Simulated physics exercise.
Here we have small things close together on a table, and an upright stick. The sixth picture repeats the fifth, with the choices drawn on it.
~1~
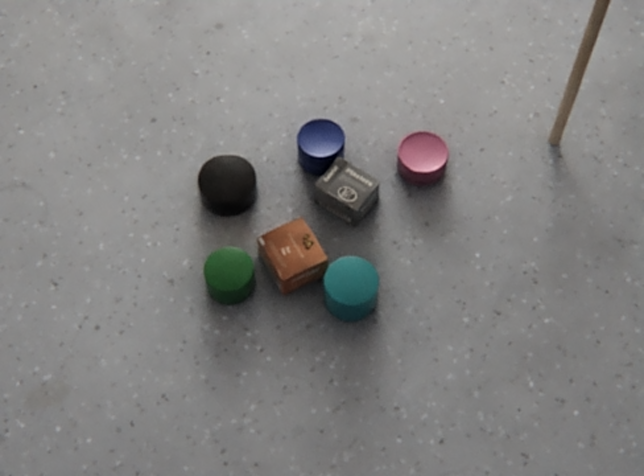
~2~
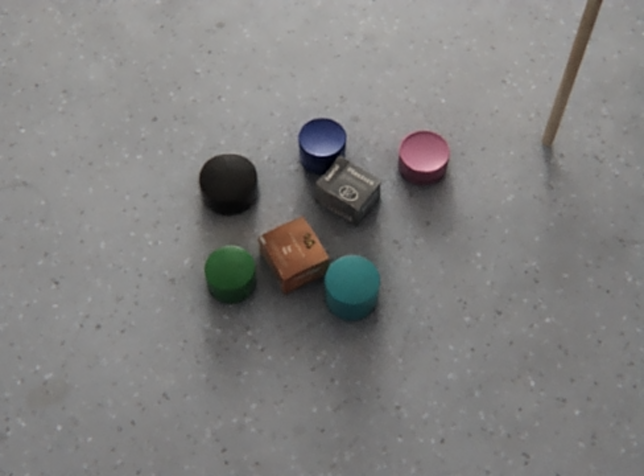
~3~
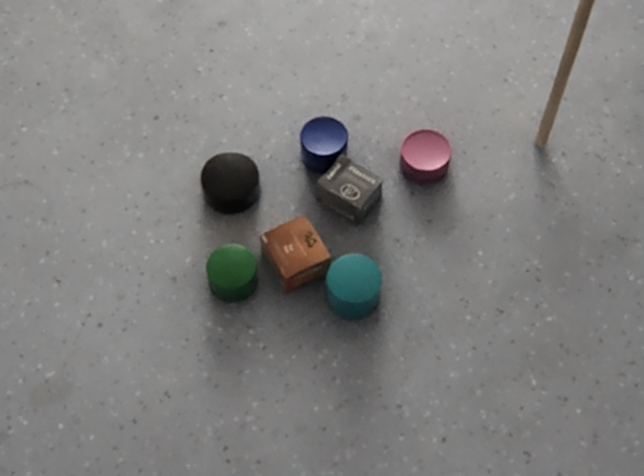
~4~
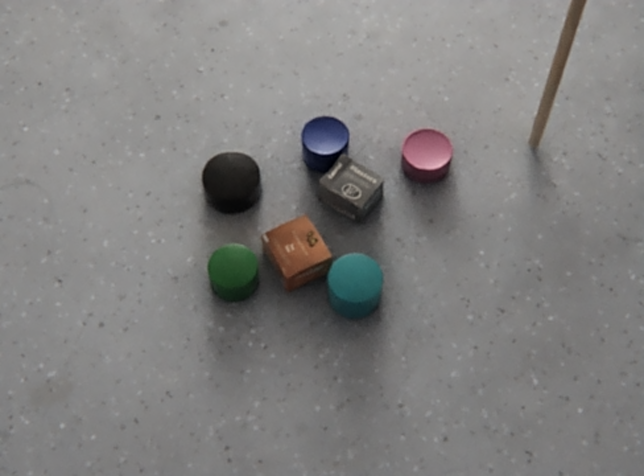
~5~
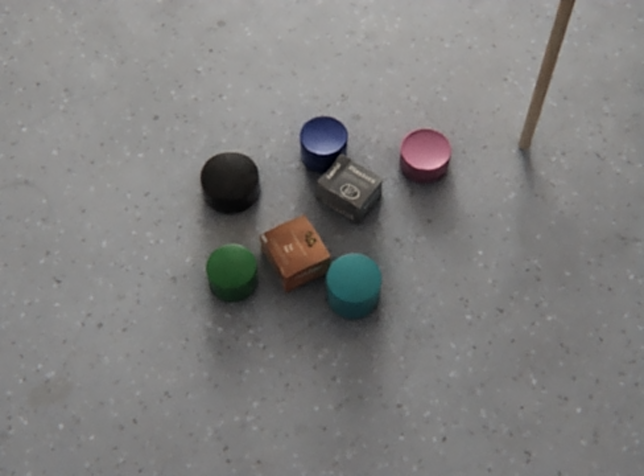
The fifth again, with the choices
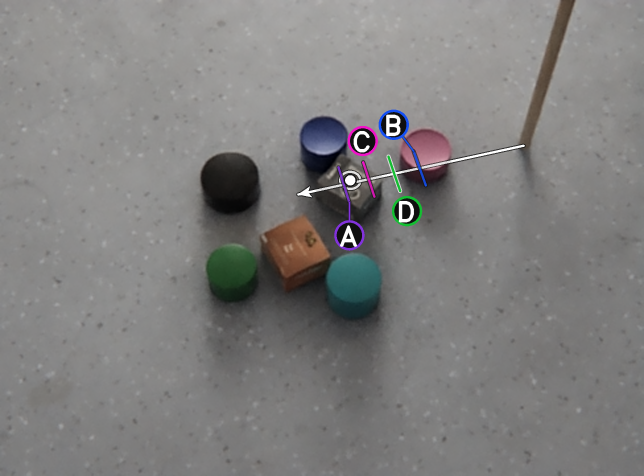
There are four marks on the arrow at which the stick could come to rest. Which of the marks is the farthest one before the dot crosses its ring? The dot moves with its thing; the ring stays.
It can go as far as C.
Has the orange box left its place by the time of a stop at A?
By then, no.
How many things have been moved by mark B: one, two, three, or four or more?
It has moved one.
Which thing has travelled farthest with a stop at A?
The pink jar has gone farthest.
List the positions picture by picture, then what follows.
Blue tub (321, 147); turquoise pot (351, 289); black pot (228, 185), in the first frame.
Black pot (229, 184); green pot (231, 275), in the second frame.
Grey box (350, 189); orange box (296, 253), in the third frame.
Pink jar (426, 156); blue tub (325, 145), in the fourth frame.
Turquoise pot (353, 286); black pot (231, 183); green pot (233, 273), in the fifth frame.
On the marked copy, A at (344, 185); B at (420, 168); C at (369, 179); D at (394, 174); the arrow from (524, 146) to (298, 194); the white dot at (351, 180).
With C. Early on, foot of the stick (469, 159).
Further on, foot of the stick (411, 171); pink jar (381, 157).
At the end, foot of the stick (368, 180); pink jar (354, 150); blue tub (308, 136); the dot is still in its ring.
As for the rest, A shifts the dotted thing to (336, 199); B keeps the dot in but is short; D keeps the dot in but is short.
